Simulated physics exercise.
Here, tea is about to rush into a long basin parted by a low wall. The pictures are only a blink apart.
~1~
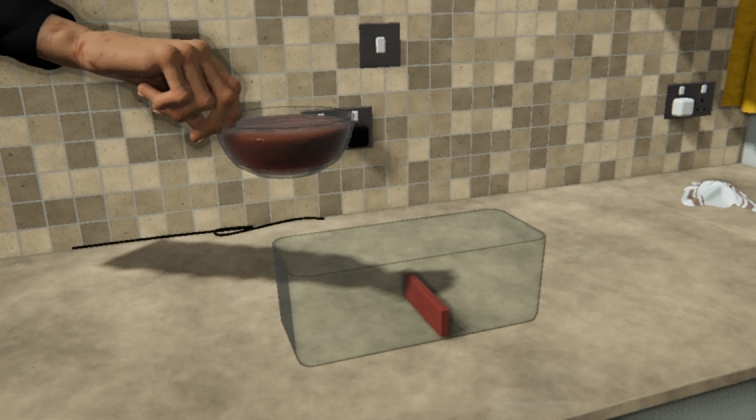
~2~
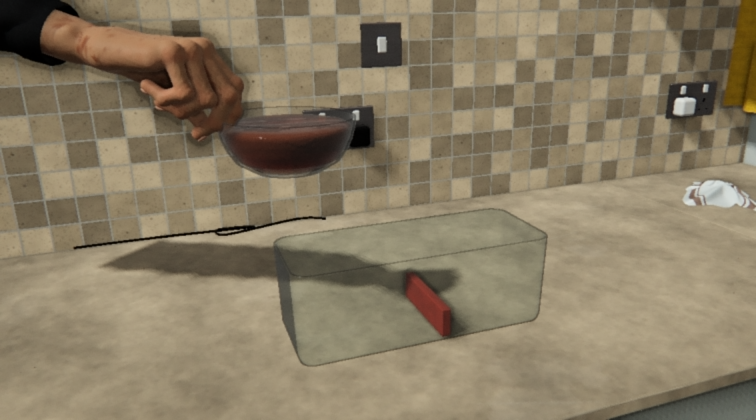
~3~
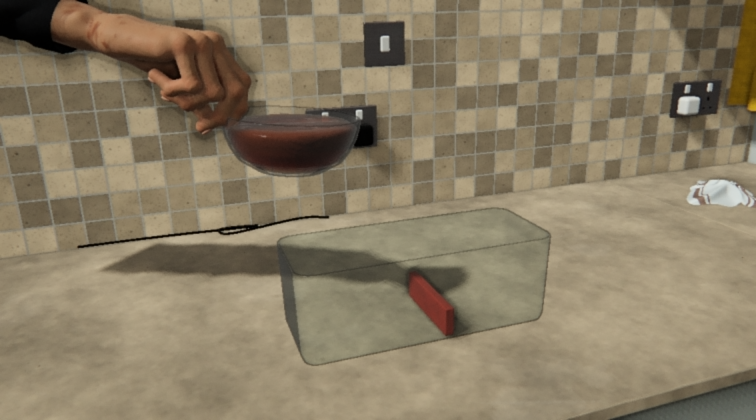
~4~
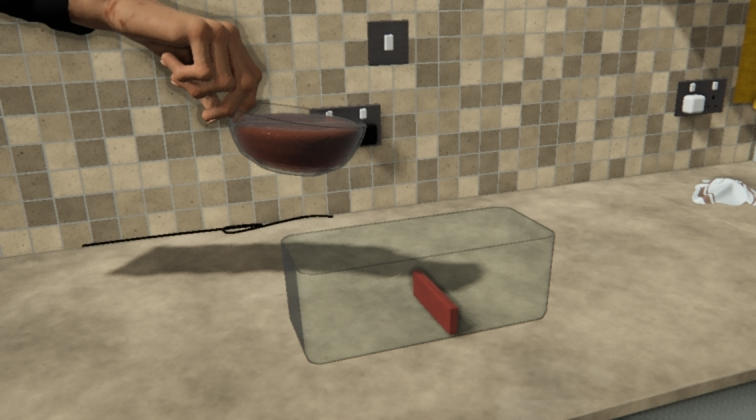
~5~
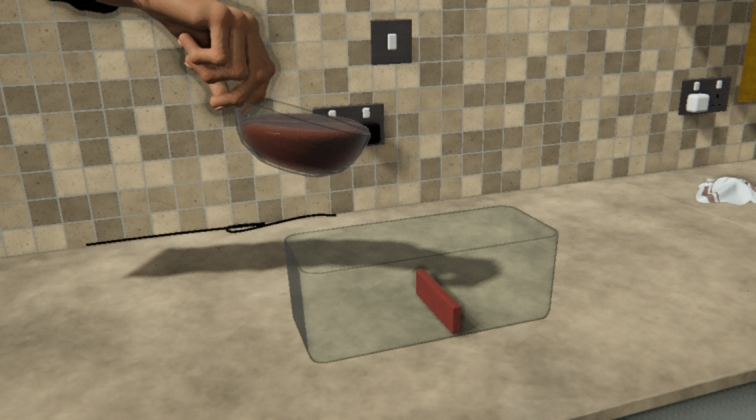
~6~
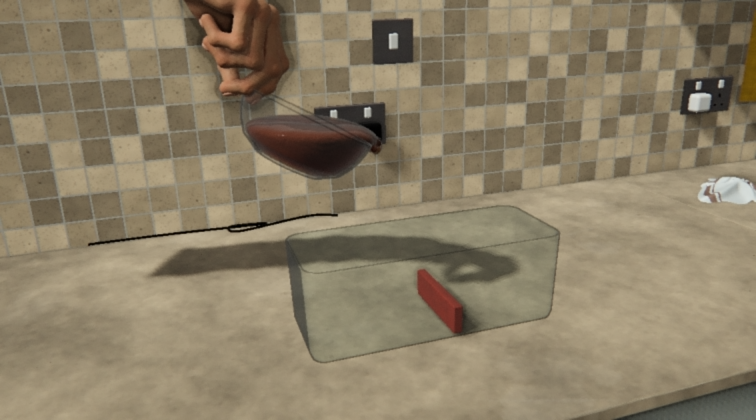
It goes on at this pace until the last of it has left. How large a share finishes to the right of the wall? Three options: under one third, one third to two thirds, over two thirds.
Answer: Under one third.
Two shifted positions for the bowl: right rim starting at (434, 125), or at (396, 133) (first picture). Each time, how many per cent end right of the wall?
Close to 75 in a hundred, then close to 55 in a hundred.
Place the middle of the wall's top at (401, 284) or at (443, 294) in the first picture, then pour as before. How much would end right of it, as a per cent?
Around 45 percent in try one and around 25 percent in try two.
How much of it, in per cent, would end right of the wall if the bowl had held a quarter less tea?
Roughly 10 in a hundred.
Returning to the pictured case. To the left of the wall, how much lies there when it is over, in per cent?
Around 80 %.
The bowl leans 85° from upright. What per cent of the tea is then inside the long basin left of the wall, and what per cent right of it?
Reading: Left some 45 %, right some 5 %.
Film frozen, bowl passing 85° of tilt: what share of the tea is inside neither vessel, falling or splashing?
Roughly 40 in a hundred.
A moment on, the bowl is tipped on its side and 13 per cent is still to pour, 44 is left of the wall and 4 right of it.
Next, the bowl is tipped on its side and 0 per cent is still to pour, 84 is left of the wall and 8 right of it.
Then the bowl is tipped on its side and 0 per cent is still to pour, 82 is left of the wall and 13 right of it.
Later the bowl is tipped on its side and 0 per cent is still to pour, 80 is left of the wall and 16 right of it.
Finally, 80 per cent lies left of the wall, 16 right of it and 4 outside.
